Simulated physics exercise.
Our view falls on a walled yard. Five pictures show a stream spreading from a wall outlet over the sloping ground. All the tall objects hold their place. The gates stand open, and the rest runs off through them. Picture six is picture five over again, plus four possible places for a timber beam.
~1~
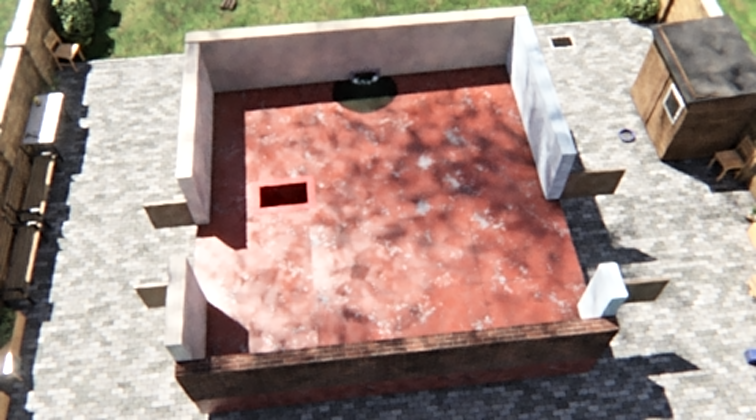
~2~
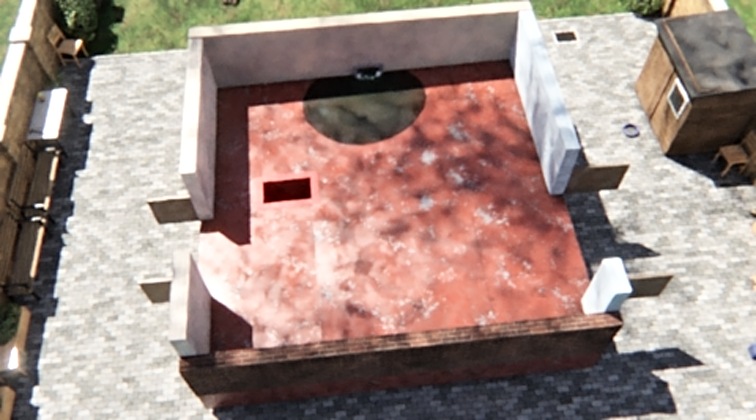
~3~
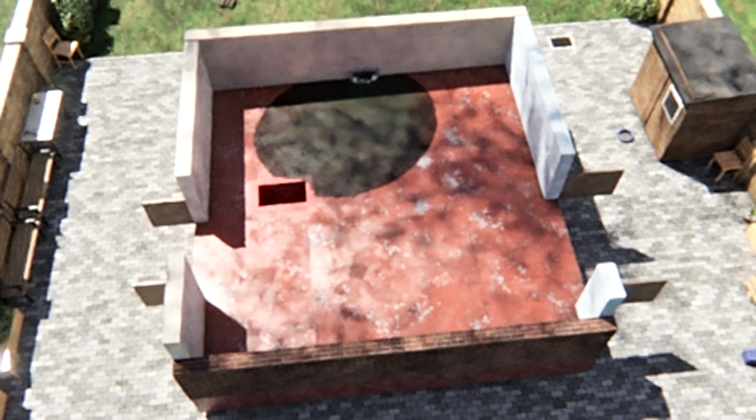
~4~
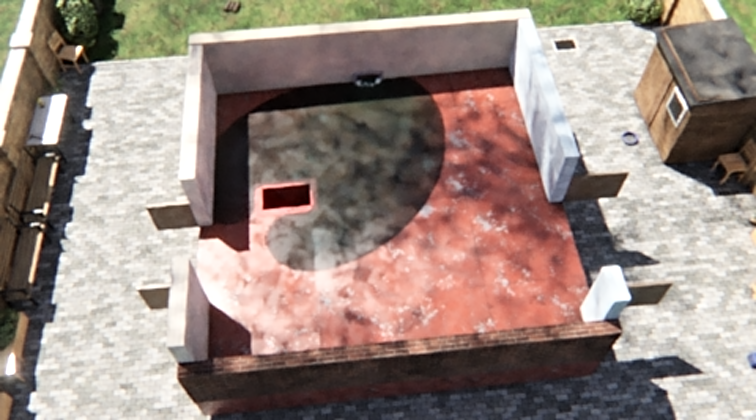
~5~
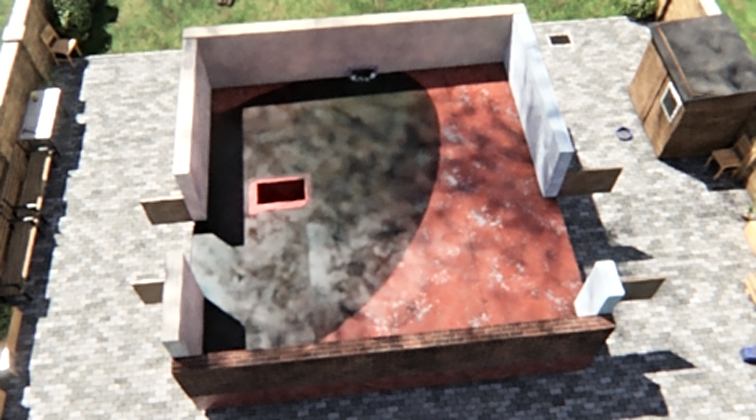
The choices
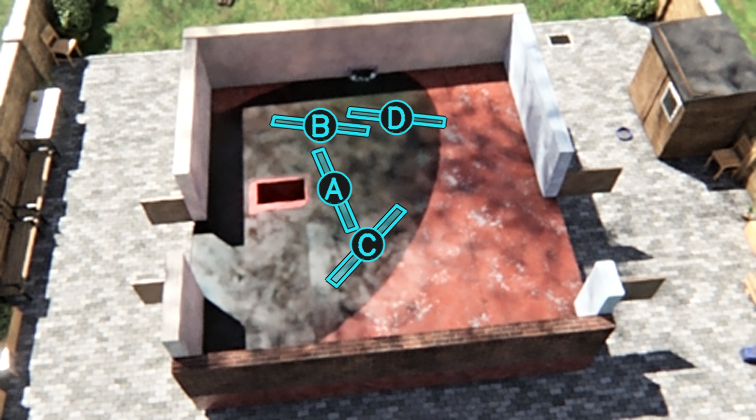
Dark water spreads from the back wall across the red yard floor, surrounding a red pit.
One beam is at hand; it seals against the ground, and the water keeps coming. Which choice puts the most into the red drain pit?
I would pick spot C.
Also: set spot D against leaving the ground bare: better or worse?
Worse.
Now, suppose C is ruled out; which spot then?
D it is.
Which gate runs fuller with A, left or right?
The left one.
In cyan, A from (318, 150) to (352, 229); B from (273, 120) to (367, 130); C from (332, 282) to (401, 208); D from (349, 112) to (444, 122).
If A is chosen, about 12 % of the stream goes into the red drain pit, about 86 % out by the gates.
If B is chosen, about 10 % of the stream goes into the red drain pit, about 88 % out by the gates.
If C is chosen, about 32 % of the stream goes into the red drain pit, about 66 % out by the gates.
If D is chosen, about 17 % of the stream goes into the red drain pit, about 77 % out by the gates.
